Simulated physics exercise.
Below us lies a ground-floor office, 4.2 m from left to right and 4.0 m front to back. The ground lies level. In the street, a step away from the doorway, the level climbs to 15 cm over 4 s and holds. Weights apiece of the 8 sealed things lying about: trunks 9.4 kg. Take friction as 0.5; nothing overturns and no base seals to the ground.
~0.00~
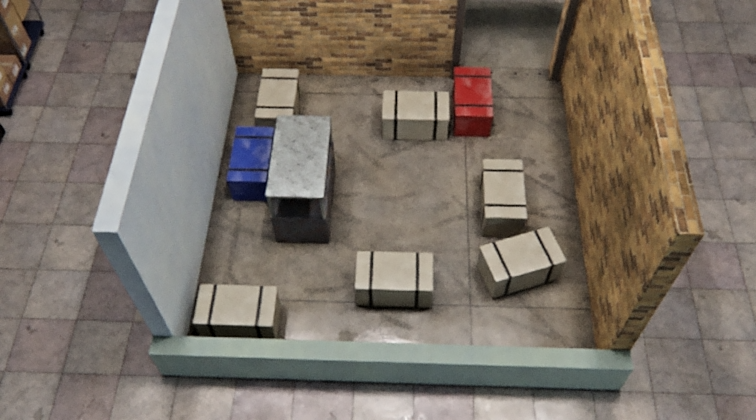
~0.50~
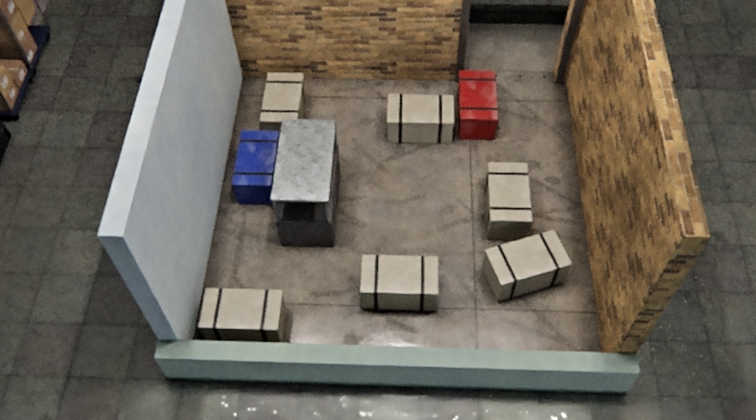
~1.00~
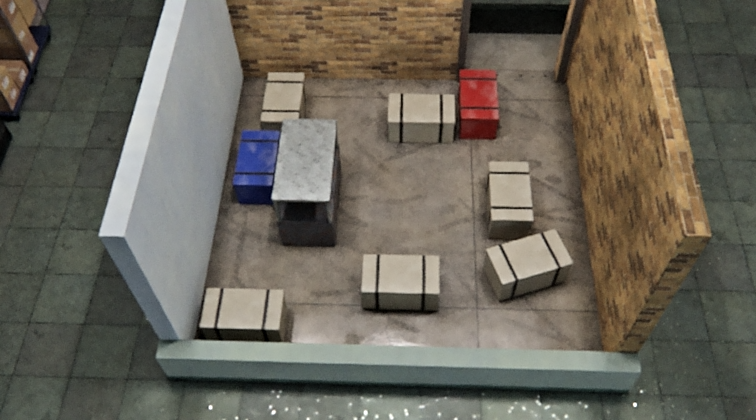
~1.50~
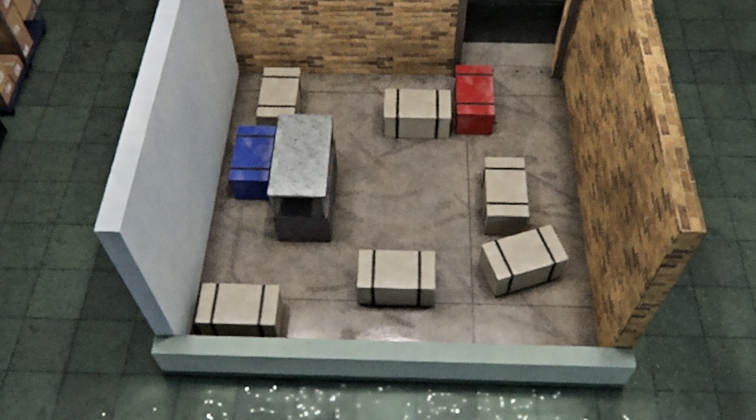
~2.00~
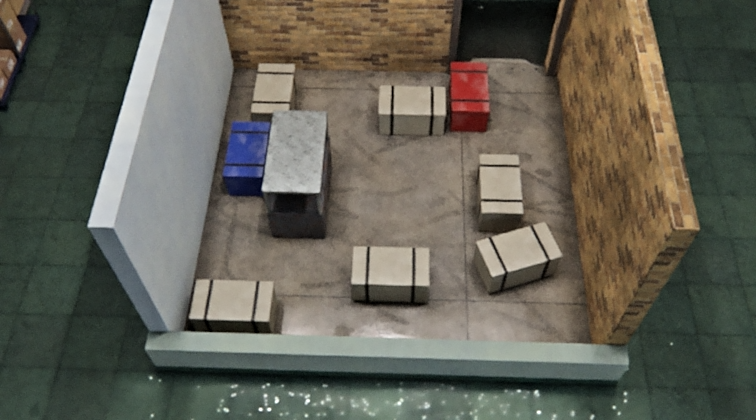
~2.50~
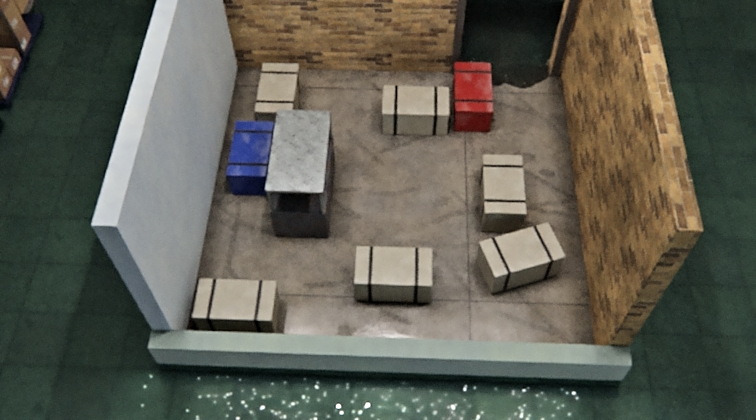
Dark green water spreads around a walled room and edges into the doorway while trunks stay still.
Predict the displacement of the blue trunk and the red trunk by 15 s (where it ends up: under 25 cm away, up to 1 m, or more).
Blue trunk slides a little; red trunk ends far away.
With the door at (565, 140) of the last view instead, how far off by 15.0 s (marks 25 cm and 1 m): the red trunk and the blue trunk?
In that case the red trunk travels far, the blue trunk gets carried off.
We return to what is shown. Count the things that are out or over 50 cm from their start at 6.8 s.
By then 4.
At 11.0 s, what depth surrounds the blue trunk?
About 3 cm.
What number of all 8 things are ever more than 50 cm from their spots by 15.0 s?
6 of them.
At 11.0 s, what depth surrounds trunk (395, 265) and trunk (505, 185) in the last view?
Roughly 6 and 8 cm.
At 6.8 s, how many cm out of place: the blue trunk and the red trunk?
Roughly 0 and 120 cm by then.
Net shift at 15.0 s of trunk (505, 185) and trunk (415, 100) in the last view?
In that order: 150 cm, 80 cm.
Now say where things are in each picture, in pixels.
The blue trunk at (251, 153), on the bottom; the red trunk at (473, 91) rests on the ground; water covers 0.0 m2; 0 of 8 have shifted, in the first frame.
The blue trunk at (256, 157), on the bottom; the red trunk at (478, 94) rests on the ground; water covers 0.0 m2; 0 of 8 have shifted, in the second frame.
The blue trunk at (257, 157) rests on the ground; the red trunk at (479, 94) rests on the ground; water covers 0.0 m2; 0 of 8 have shifted, in the third frame.
The blue trunk at (253, 152) rests on the ground; the red trunk at (475, 89) rests on the ground; water covers 0.0 m2; 0 of 8 have shifted, in the fourth frame.
The blue trunk at (247, 149), on the bottom; the red trunk at (470, 86), on the bottom; water covers 0.0 m2; 0 of 8 have shifted, in the fifth frame.
The blue trunk at (251, 148) rests on the ground; the red trunk at (474, 86), on the bottom; water covers 0.2 m2; 0 of 8 have shifted, in the sixth frame.
After 3.5 s the blue trunk is near (251, 148), 0.0 m from its start, aground; the red trunk is near (473, 87), 0.0 m from its start, aground; 0 afloat.
After 6.8 s the blue trunk is near (251, 148), 0.0 m from its start, aground; the red trunk is near (442, 164), 1.3 m from its start, afloat; 2 afloat.
After 11.0 s the blue trunk is near (251, 148), 0.0 m from its start, aground; the red trunk is near (340, 232), 2.6 m from its start, afloat; 5 afloat.
After 15.0 s the blue trunk is near (252, 109), 0.6 m from its start, afloat; the red trunk is near (340, 229), 2.6 m from its start, afloat; 8 afloat.
